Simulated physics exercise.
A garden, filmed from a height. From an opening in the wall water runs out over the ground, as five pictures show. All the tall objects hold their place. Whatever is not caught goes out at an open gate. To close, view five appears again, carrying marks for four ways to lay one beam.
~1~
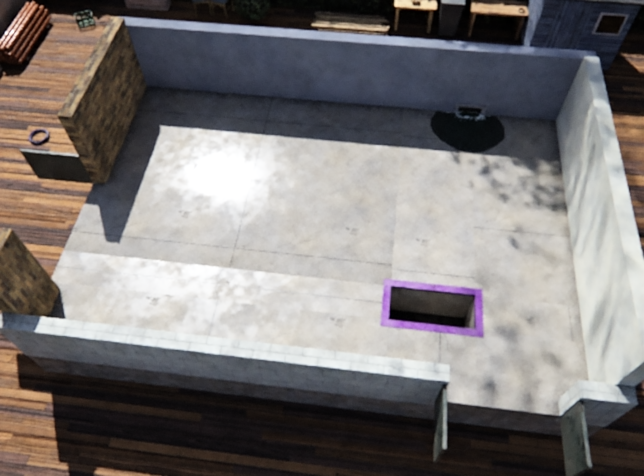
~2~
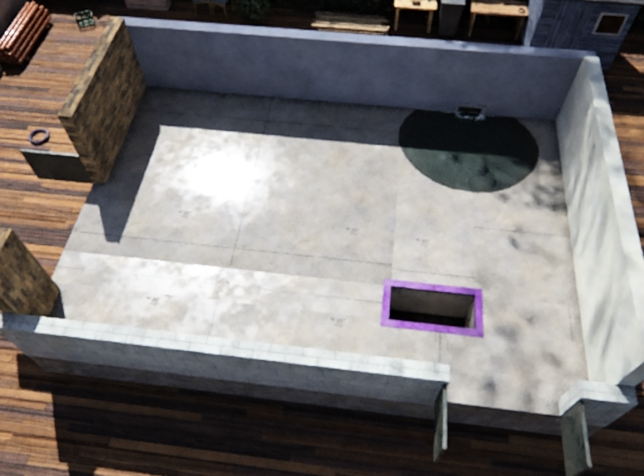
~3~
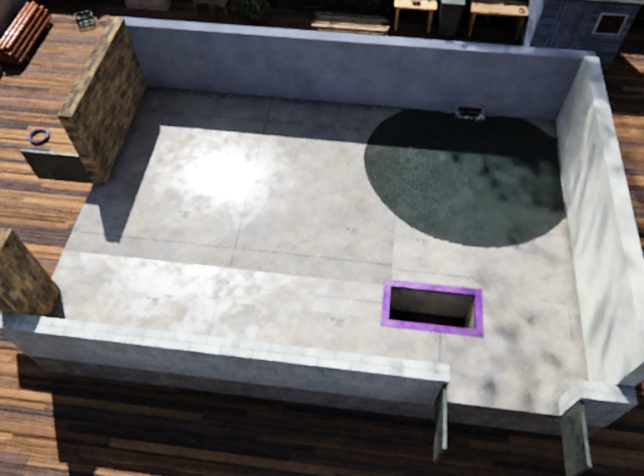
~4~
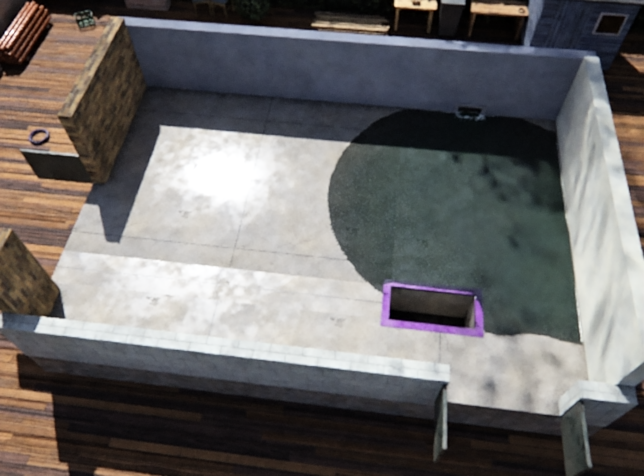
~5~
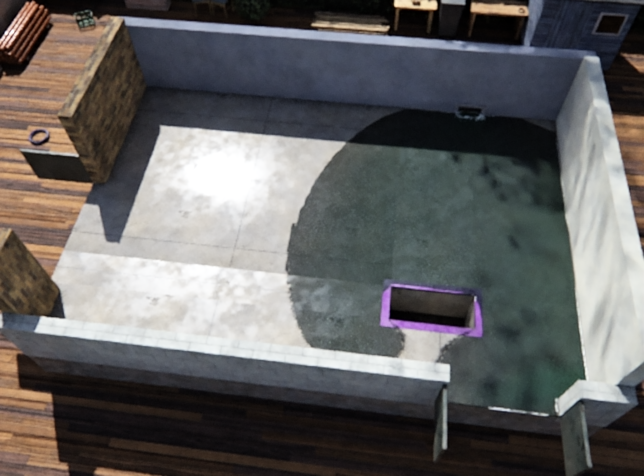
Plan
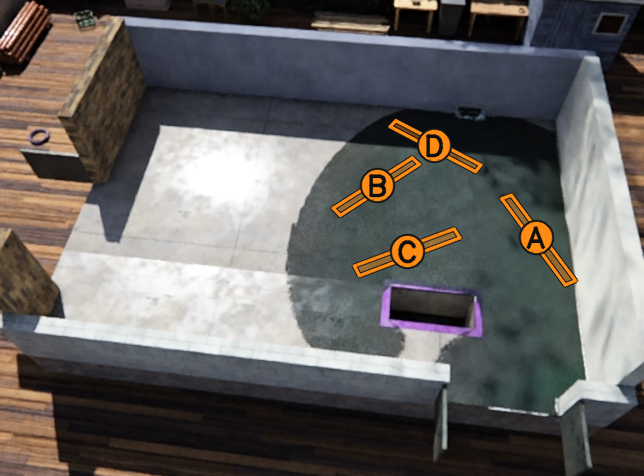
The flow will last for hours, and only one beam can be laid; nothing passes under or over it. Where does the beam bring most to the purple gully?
Use place A.
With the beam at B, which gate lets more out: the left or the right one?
The right gate.
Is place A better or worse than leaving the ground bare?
Better.
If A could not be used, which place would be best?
That is place B.
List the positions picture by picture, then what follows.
The first picture shows outfall at (470, 109); purple gully at (432, 307); open gate at (498, 393); open gate at (84, 233); front seen at (452, 142), 2 % of the ground wet; purple gully still dry.
The second picture shows front seen at (491, 188), 9 % of the ground wet; purple gully still dry.
The third picture shows front seen at (433, 234), 19 % of the ground wet; purple gully still dry.
The fourth picture shows front seen at (575, 329), 33 % of the ground wet; purple gully taking water.
The fifth picture shows front seen at (330, 330), 43 % of the ground wet; purple gully taking water.
On the marked copy, A from (506, 196) to (570, 282); B from (336, 211) to (415, 161); C from (356, 270) to (457, 233); D from (392, 123) to (478, 168).
With A, about 48 % of the stream goes into the purple gully, about 43 % out by the gates.
With B, about 32 % of the stream goes into the purple gully, about 61 % out by the gates.
With C, about 19 % of the stream goes into the purple gully, about 75 % out by the gates.
With D, about 19 % of the stream goes into the purple gully, about 75 % out by the gates.
